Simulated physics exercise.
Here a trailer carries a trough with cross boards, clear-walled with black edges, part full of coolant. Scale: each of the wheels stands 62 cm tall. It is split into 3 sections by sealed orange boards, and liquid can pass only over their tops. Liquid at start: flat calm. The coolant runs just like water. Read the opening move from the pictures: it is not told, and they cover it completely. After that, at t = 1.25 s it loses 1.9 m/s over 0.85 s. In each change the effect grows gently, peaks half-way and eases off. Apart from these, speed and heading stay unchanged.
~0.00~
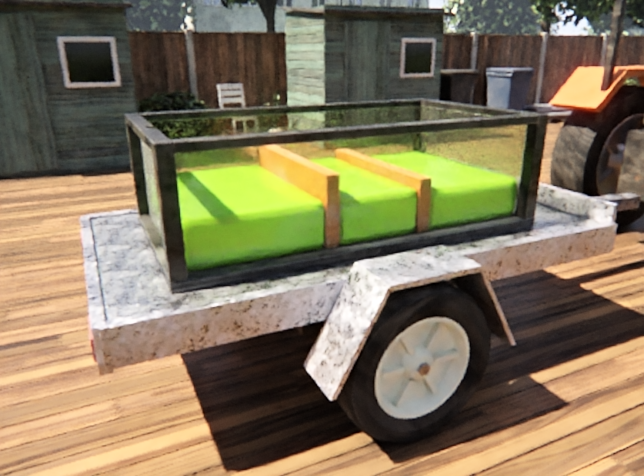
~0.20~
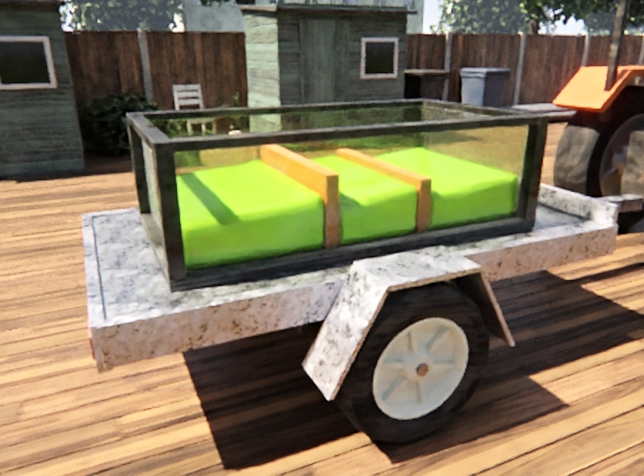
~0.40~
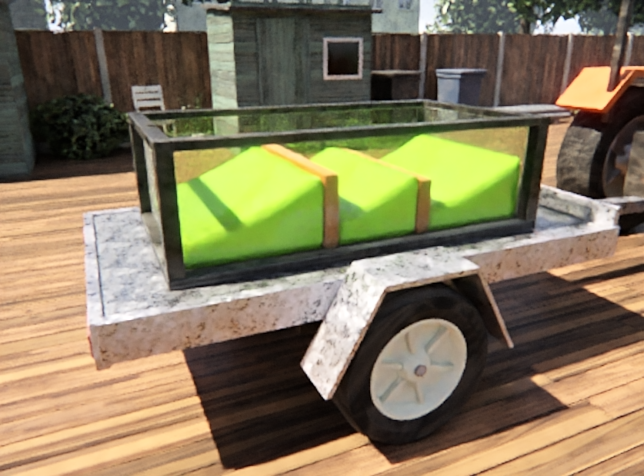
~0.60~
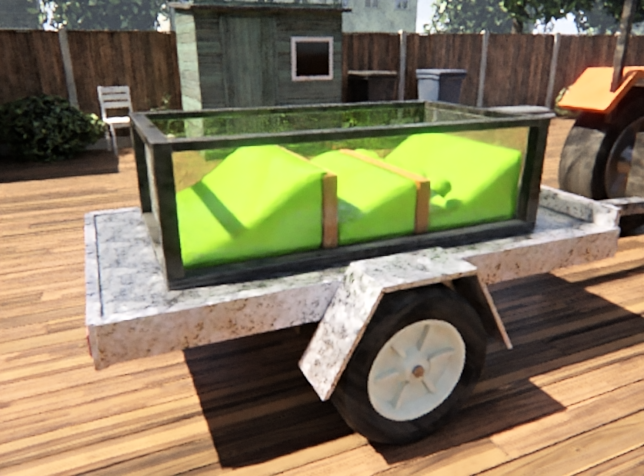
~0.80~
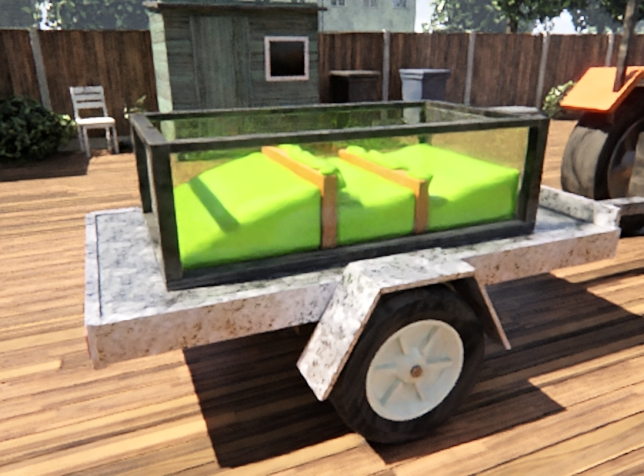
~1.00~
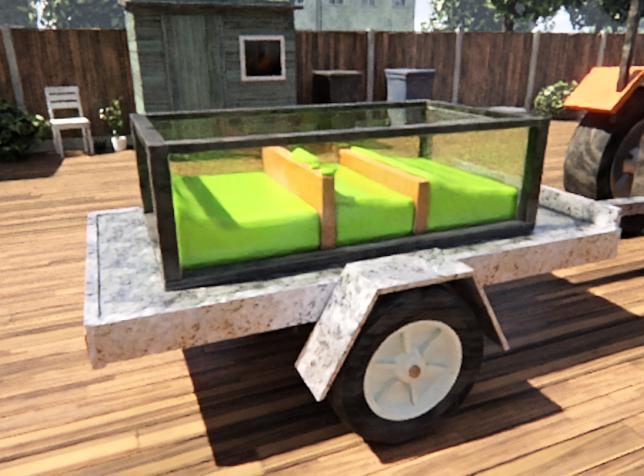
The trailer rolled to the right past a wooden shed and fence, while the bright green liquid in its clear-walled trough heaped up, sloshed over the two orange-brown cross boards, and sank lower again.
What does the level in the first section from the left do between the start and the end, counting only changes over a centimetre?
My guess is it loses liquid.
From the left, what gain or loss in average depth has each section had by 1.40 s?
In cm: 1 down, 0, 0.
Then, 1.40 s in, left to right it is 18, 18, 19 cm deep.
Then, 2.00 s in, left to right it is 16, 20, 20 cm deep.
Then, 2.60 s in, left to right it is 16, 20, 20 cm deep.
Then, 5.09 s in, left to right it is 16, 20, 20 cm deep.
